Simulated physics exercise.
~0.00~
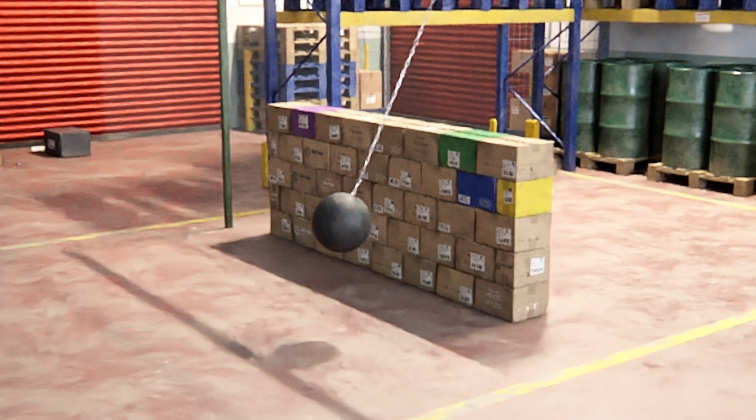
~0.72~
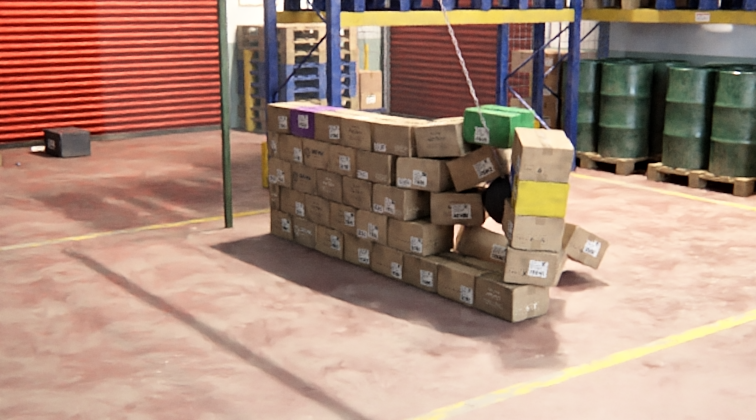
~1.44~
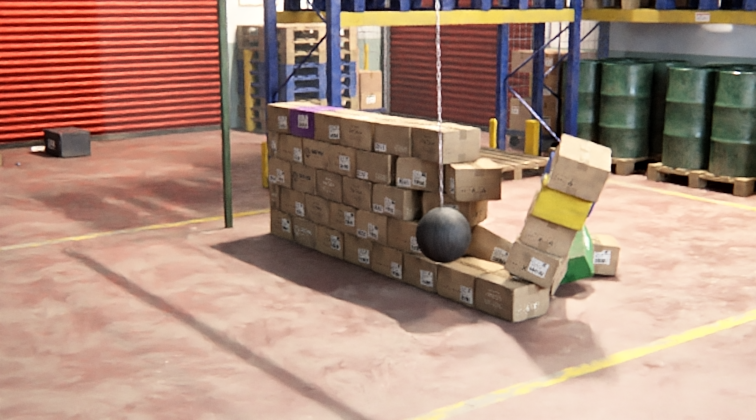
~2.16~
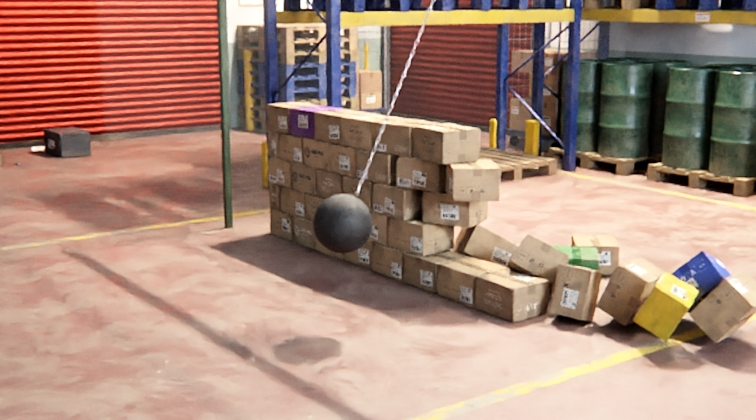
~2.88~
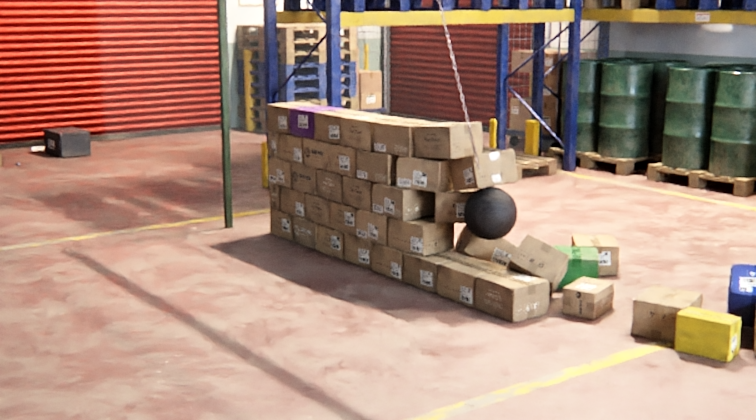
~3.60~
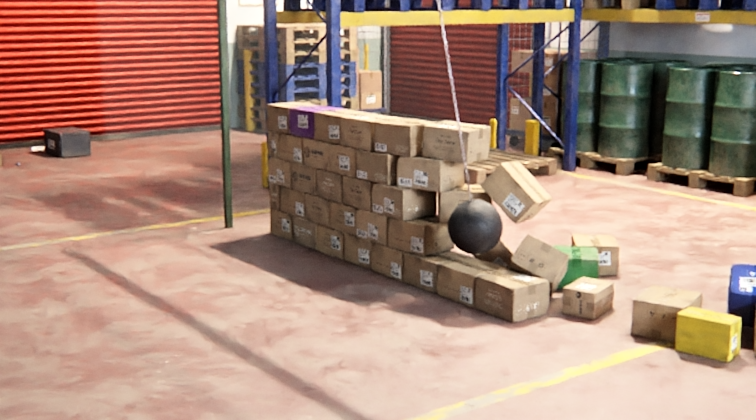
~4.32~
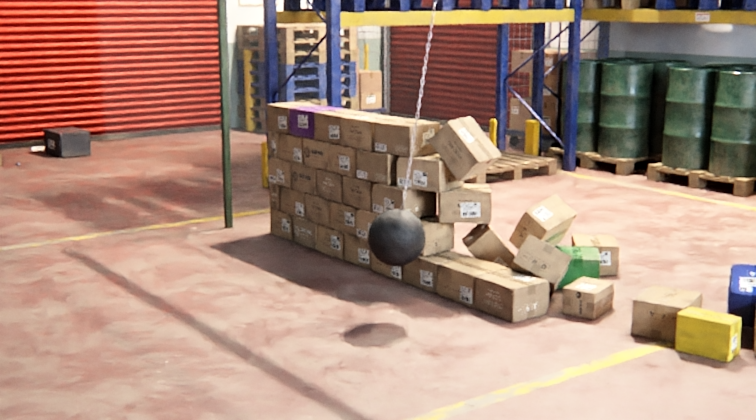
A long wall of brown cardboard boxes, with a purple one near the top left and green, blue and yellow ones toward the right, stands in a warehouse seen from a fixed, slightly raised view. A dark ball on a line swings rightward into the wall's right part, knocking boxes loose. As it swings back left, the end stack leans and topples right, spilling the coloured boxes across the floor. The ball returns, dislodging another box beside the gap, then swings left again. The left part still stands with purple in place, while green, yellow and blue lie fallen.
